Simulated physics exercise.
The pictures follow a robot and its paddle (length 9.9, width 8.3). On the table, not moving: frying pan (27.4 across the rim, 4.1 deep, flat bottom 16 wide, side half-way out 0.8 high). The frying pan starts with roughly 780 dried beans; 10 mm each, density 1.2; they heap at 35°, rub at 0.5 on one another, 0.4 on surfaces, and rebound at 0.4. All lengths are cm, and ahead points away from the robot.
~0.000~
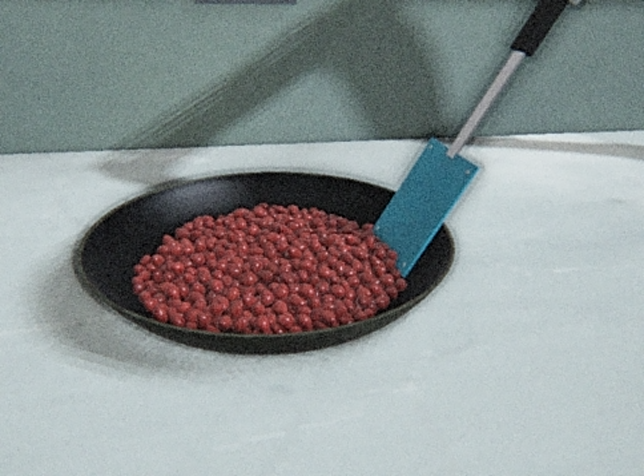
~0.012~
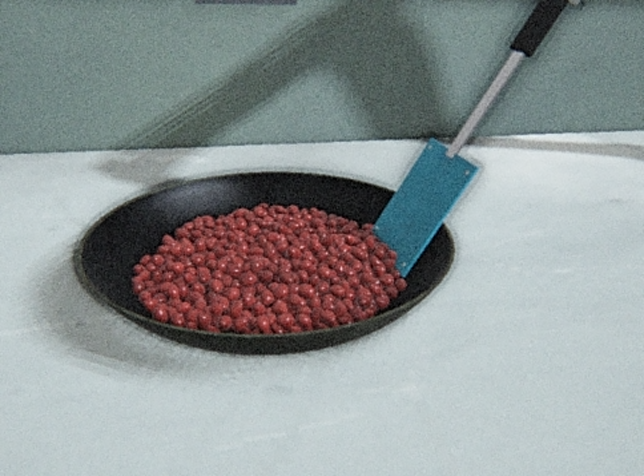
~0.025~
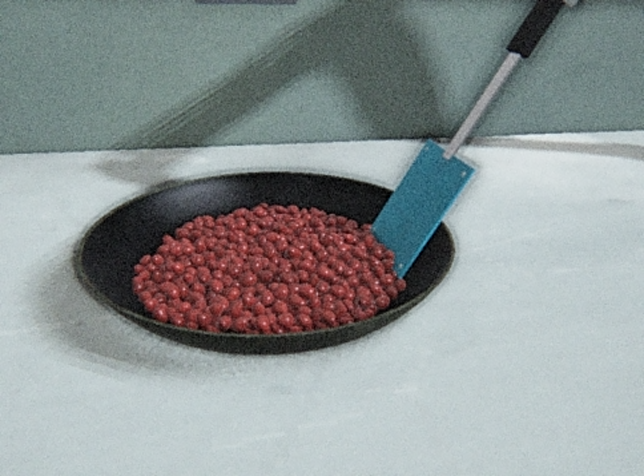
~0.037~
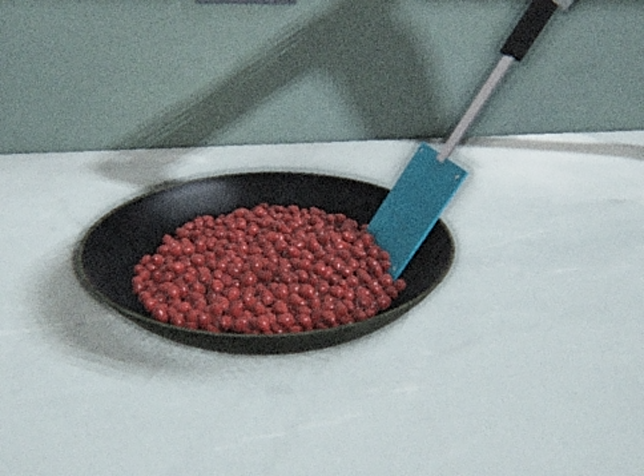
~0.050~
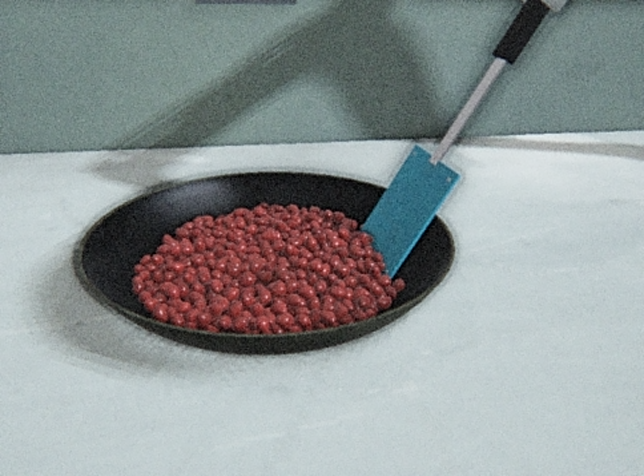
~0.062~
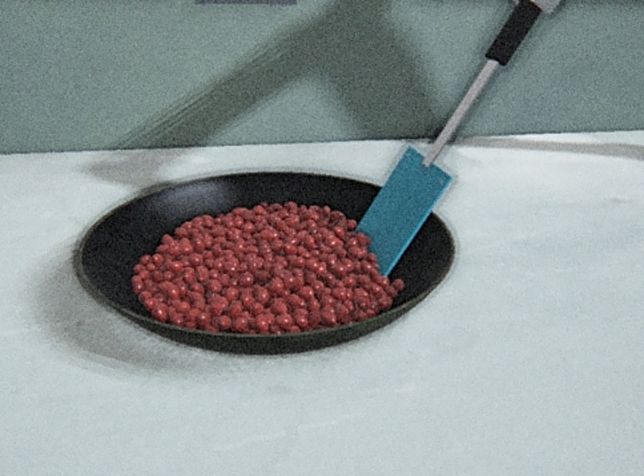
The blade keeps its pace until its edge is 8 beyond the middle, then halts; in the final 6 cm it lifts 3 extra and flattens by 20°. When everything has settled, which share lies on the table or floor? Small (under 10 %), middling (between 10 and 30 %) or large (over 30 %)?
On the table or floor the share is small, under 10 %.
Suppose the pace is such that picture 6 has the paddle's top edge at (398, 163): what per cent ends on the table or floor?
Some 20 per cent.
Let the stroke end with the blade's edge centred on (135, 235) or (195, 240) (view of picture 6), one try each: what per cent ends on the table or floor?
Some 20 and 0 per cent.
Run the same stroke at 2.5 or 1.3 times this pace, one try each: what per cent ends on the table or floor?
Some 20 and 5 per cent.
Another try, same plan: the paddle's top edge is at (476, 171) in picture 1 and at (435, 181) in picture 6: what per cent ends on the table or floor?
Some 5 per cent.
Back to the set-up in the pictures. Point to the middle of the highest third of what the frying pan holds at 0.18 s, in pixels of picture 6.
Near (225, 252).
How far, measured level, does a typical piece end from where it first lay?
About 5 cm.
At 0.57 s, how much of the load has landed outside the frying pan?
Some 5 per cent.
After 0.18 s, sloping 60°, highest piece 4 above the table; 781 in the frying pan.
After 0.31 s, sloping 53°, highest piece 6 above the table; 779 in the frying pan, 2 on the blade or in flight.
After 0.57 s, sloping 40°, highest piece 6 above the table; 755 in the frying pan, 24 on the table or floor, 2 on the blade or in flight.
After 1.62 s, sloping 40°, highest piece 6 above the table; 754 in the frying pan, 27 on the table or floor.
At rest, 754 in the frying pan, 27 on the table or floor. That is 3 % on the table or floor.
